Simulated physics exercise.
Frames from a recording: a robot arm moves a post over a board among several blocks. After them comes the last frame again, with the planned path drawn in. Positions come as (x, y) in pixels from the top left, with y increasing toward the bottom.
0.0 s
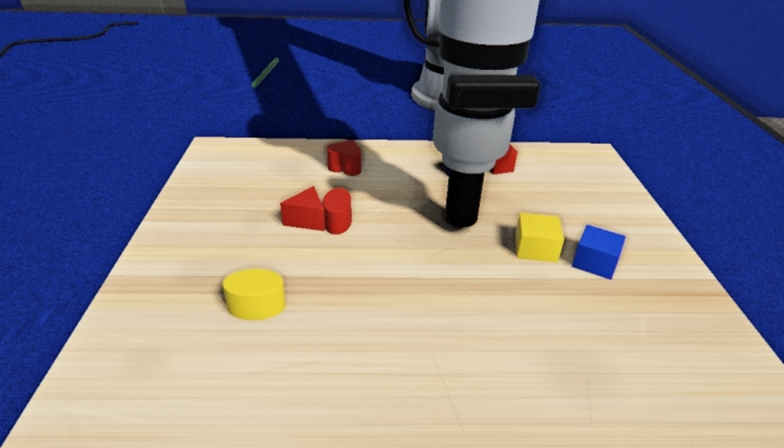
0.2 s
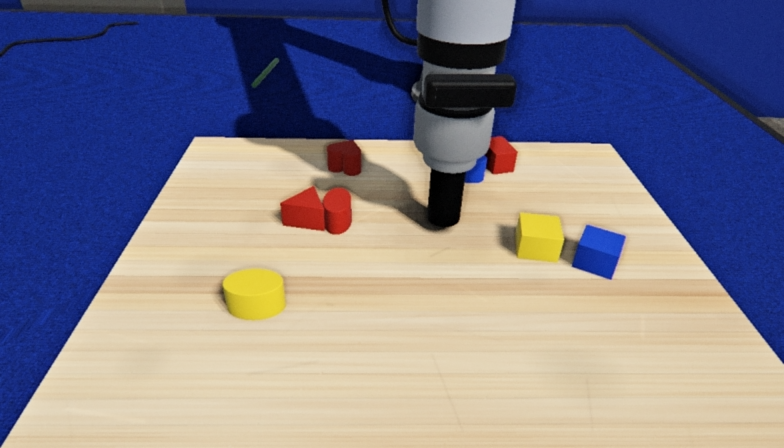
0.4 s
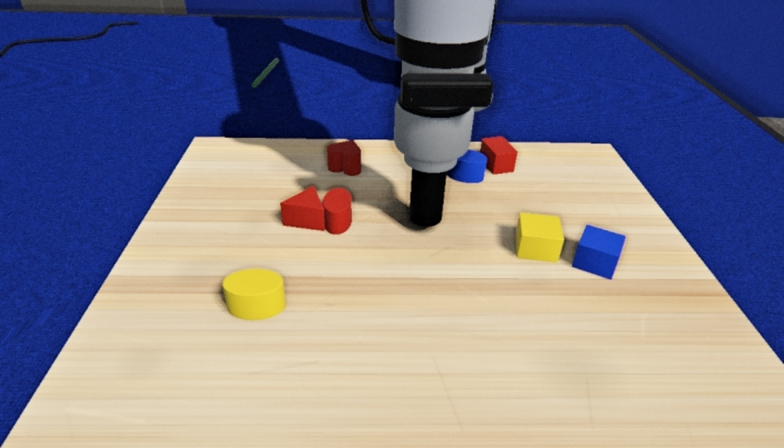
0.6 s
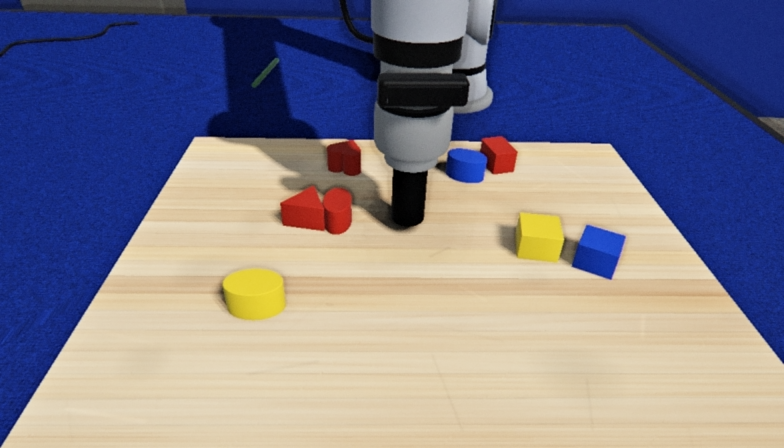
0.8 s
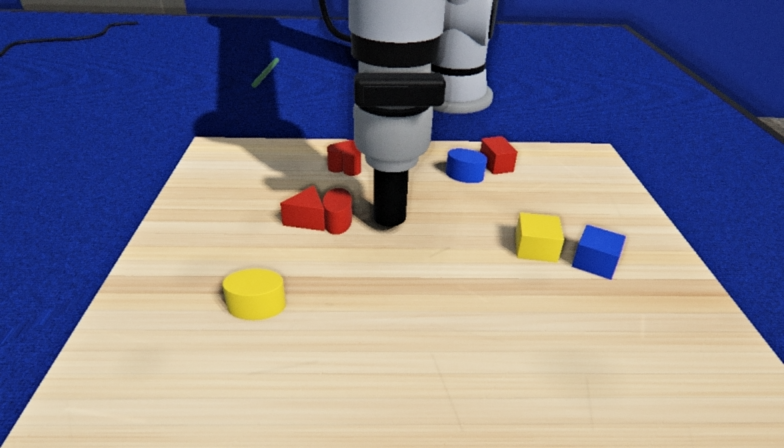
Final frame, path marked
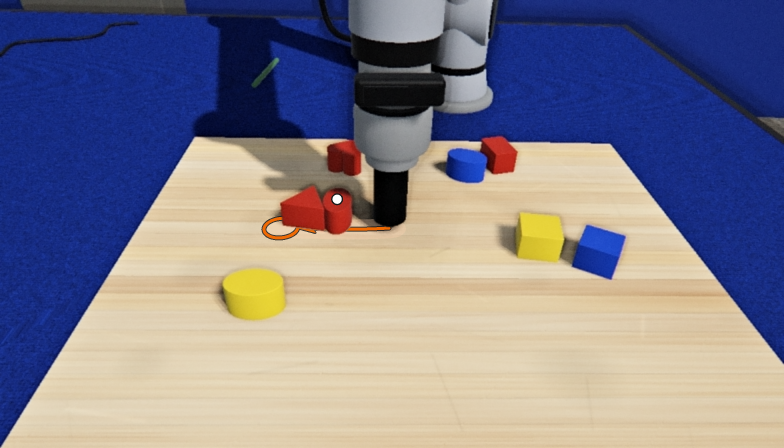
On a wooden board over blue cloth, a robot arm moving its black post steadily left among still red, yellow and blue blocks.
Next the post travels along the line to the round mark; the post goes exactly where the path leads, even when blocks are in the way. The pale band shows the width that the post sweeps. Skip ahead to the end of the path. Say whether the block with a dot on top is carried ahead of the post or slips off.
It will keep going ahead of the post.
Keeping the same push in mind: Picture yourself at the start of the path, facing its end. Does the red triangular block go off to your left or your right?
Off to the right side.
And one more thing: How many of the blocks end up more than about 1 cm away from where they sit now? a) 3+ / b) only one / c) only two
c: Only two.
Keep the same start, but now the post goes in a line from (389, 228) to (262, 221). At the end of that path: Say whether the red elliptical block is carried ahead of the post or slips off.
The red elliptical block is leading.
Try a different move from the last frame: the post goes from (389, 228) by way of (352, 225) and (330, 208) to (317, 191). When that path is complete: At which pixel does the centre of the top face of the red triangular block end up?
The middle of its top is at (269, 195).
The line goes from (389, 228) over (353, 229) and (317, 229) to (281, 228); the dot is on the red elliptical block.
On the path given first. One third of the way, post at (352, 219); red triangular block at (296, 198), turned 20° clockwise; red elliptical block at (324, 199).
Two thirds of the way, post at (315, 218); red triangular block at (264, 192), turned 35° clockwise; red elliptical block at (289, 196), turned 20° clockwise.
At the end, post at (280, 217); red triangular block at (240, 184), turned 55° clockwise; red elliptical block at (258, 193), turned 40° clockwise.
